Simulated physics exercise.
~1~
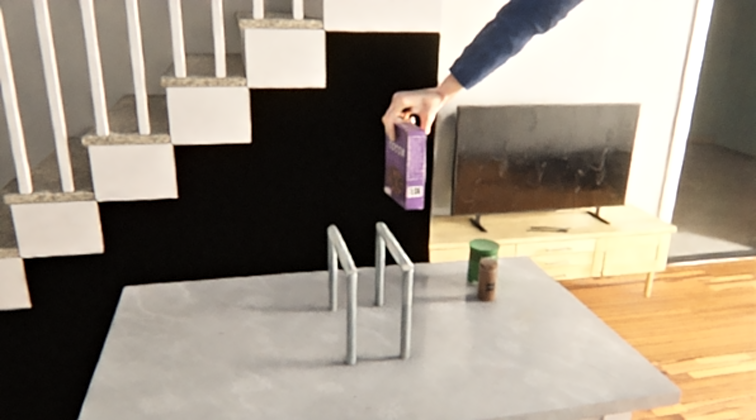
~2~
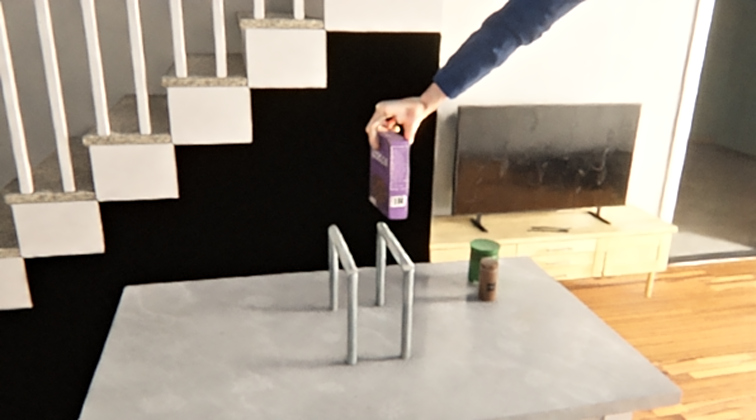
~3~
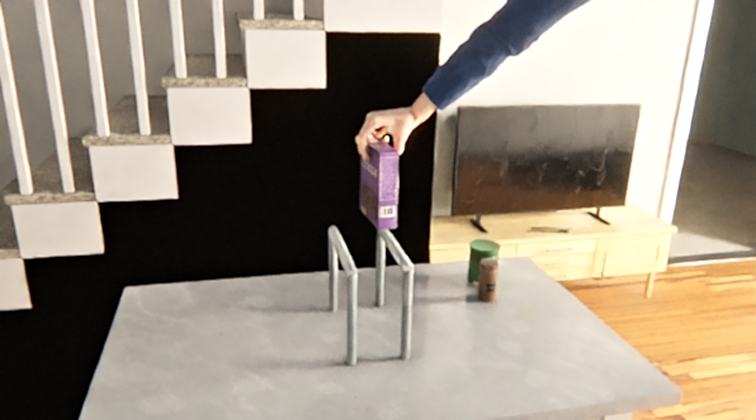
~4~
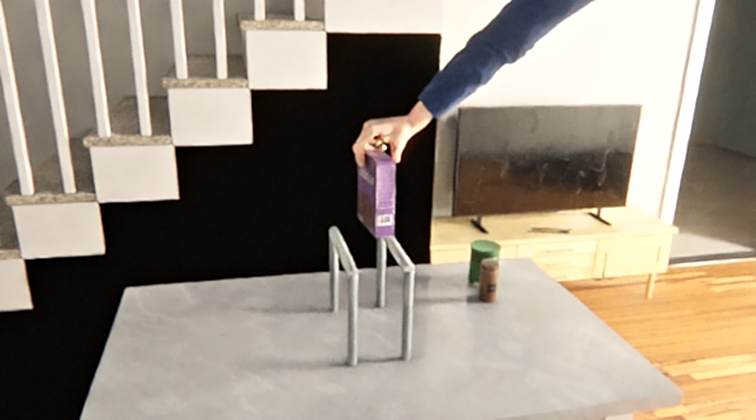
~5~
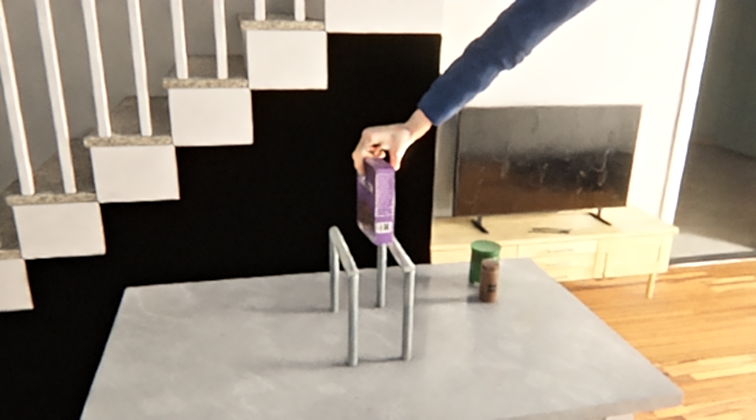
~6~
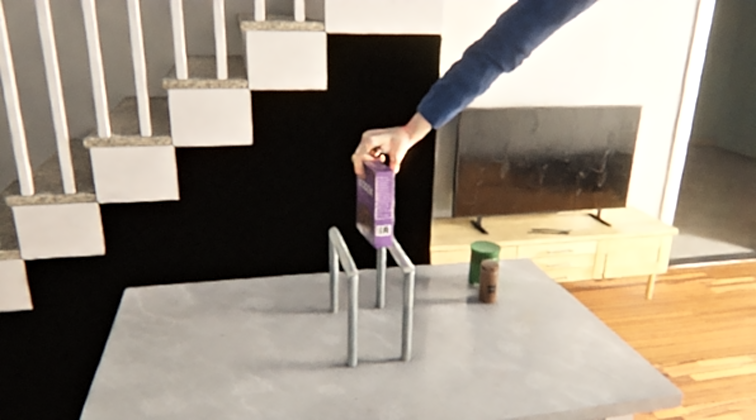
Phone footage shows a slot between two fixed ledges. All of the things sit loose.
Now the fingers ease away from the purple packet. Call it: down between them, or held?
Down.
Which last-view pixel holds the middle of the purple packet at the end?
The object ends up somewhere near (372, 301).
Then, 0.20 s on from there, purple packet shifted about its own width near (373, 241).
Then, 0.30 s on from there, purple packet shifted well along near (372, 301).
In the end, moved from the start, purple packet; the other 2 unmoved. At the end, from the last picture's camera, purple packet near (372, 301). The packet drops through.
